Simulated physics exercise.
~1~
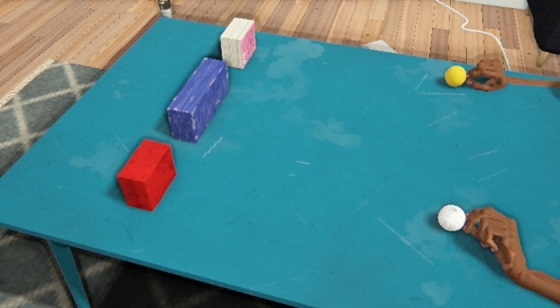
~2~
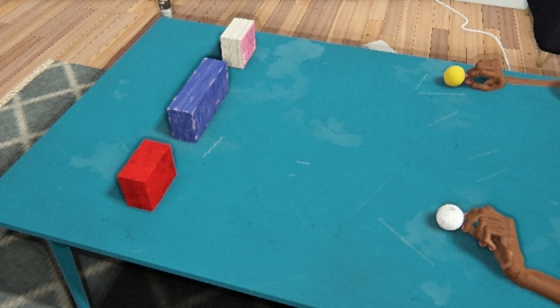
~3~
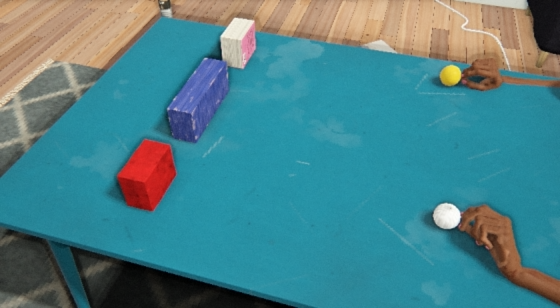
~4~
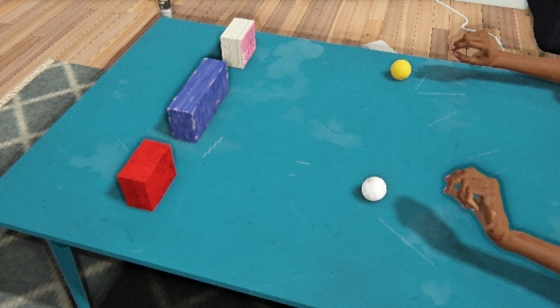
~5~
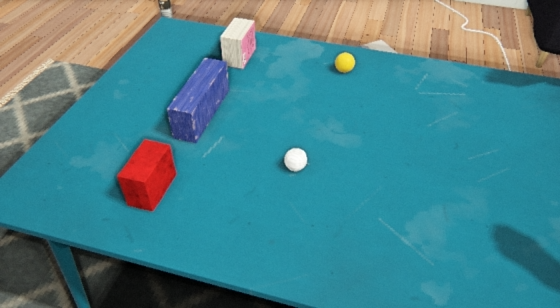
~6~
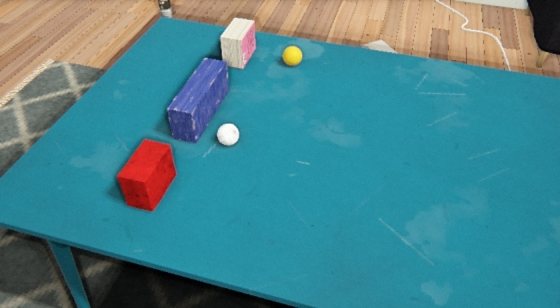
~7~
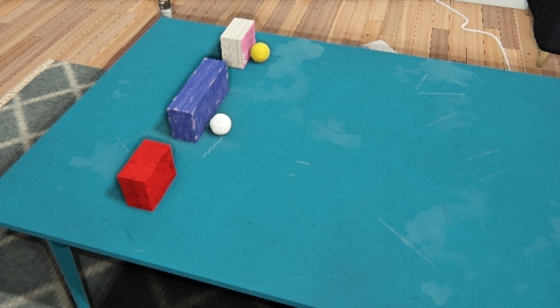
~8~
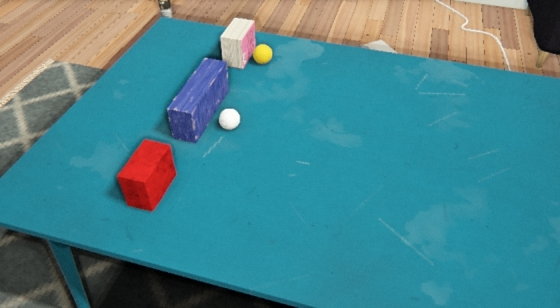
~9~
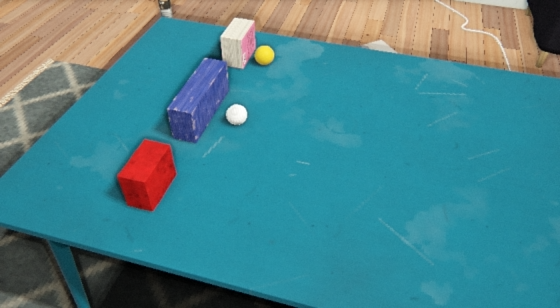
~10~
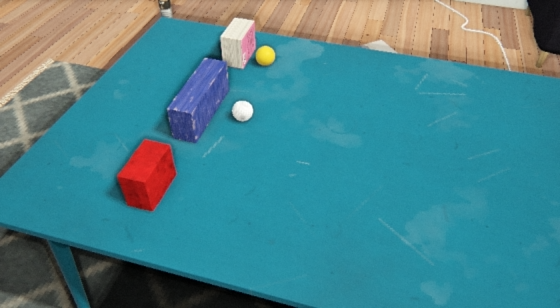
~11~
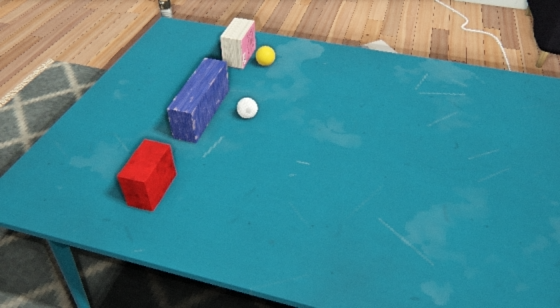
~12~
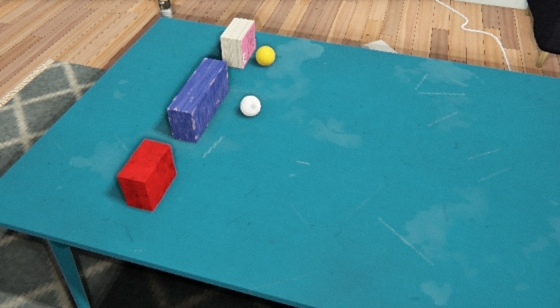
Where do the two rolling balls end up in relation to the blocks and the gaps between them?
Neither goes through a gap. The yellow ball hits the pink and white block and stops beside it, and the white ball hits the blue block and comes to rest a little to its right.
